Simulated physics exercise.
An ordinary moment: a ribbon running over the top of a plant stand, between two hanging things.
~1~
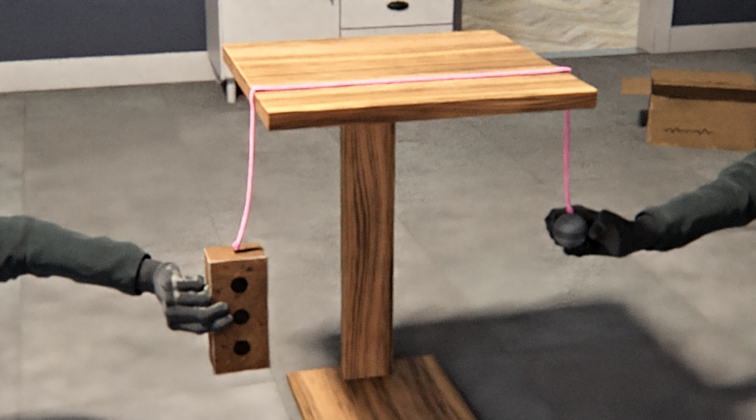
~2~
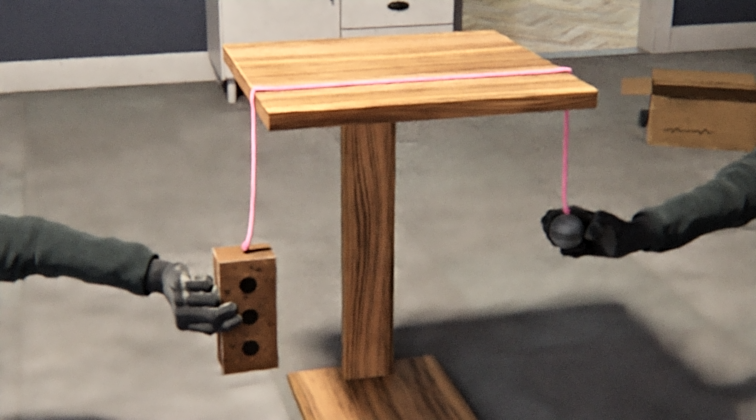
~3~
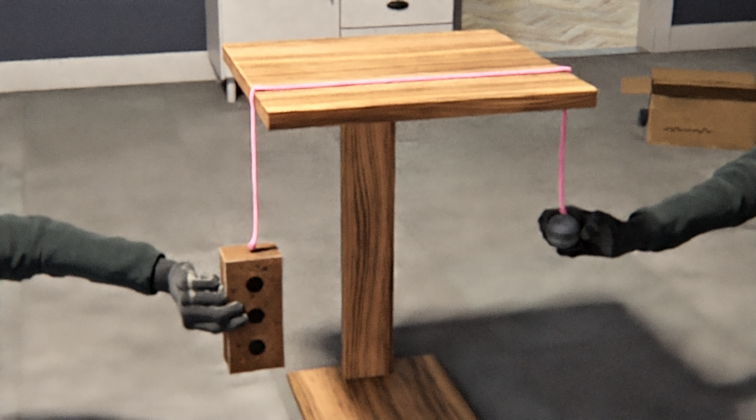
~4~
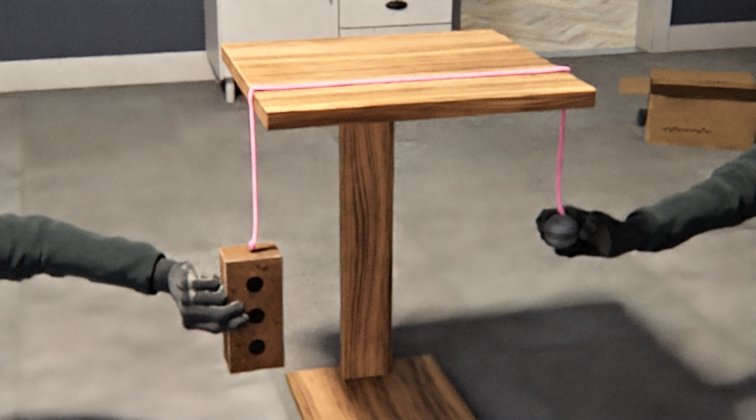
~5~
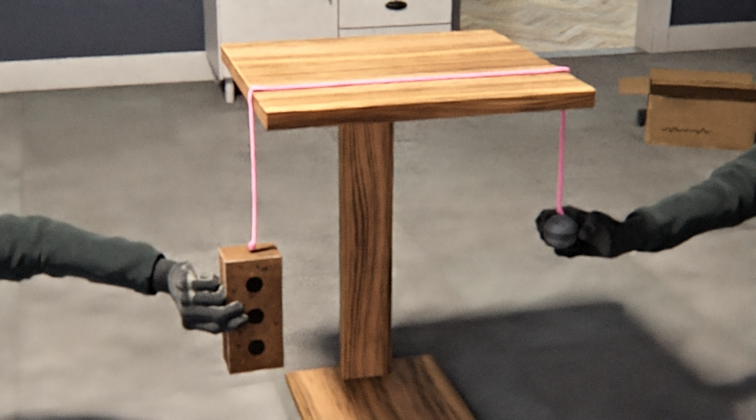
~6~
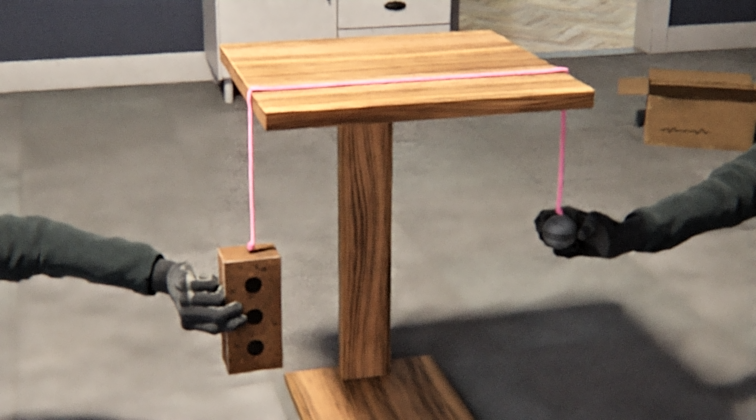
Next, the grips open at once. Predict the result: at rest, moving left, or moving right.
Off to the left.
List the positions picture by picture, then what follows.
The first frame shows left brick (237, 309); right ball (570, 231); ribbon over the top (413, 80).
The second frame shows left brick (246, 309); right ball (567, 231).
The third frame shows left brick (252, 308); right ball (564, 231).
The fourth frame shows left brick (252, 308); right ball (561, 231).
The fifth frame shows left brick (252, 308); right ball (561, 231).
The sixth frame shows left brick (251, 309); right ball (560, 232); ribbon over the top (410, 80).
Then, 0.38 s on from there, left brick down on the floor; right ball pulled up onto the top near (588, 50).
Then, 0.80 s on from there, left brick down on the floor; right ball pulled up onto the top near (318, 70).
Then, 1.18 s on from there, left brick down on the floor; right ball lower near (67, 347).
In the end, left brick down on the floor; right ball down on the floor. The ribbon drops leftwards.
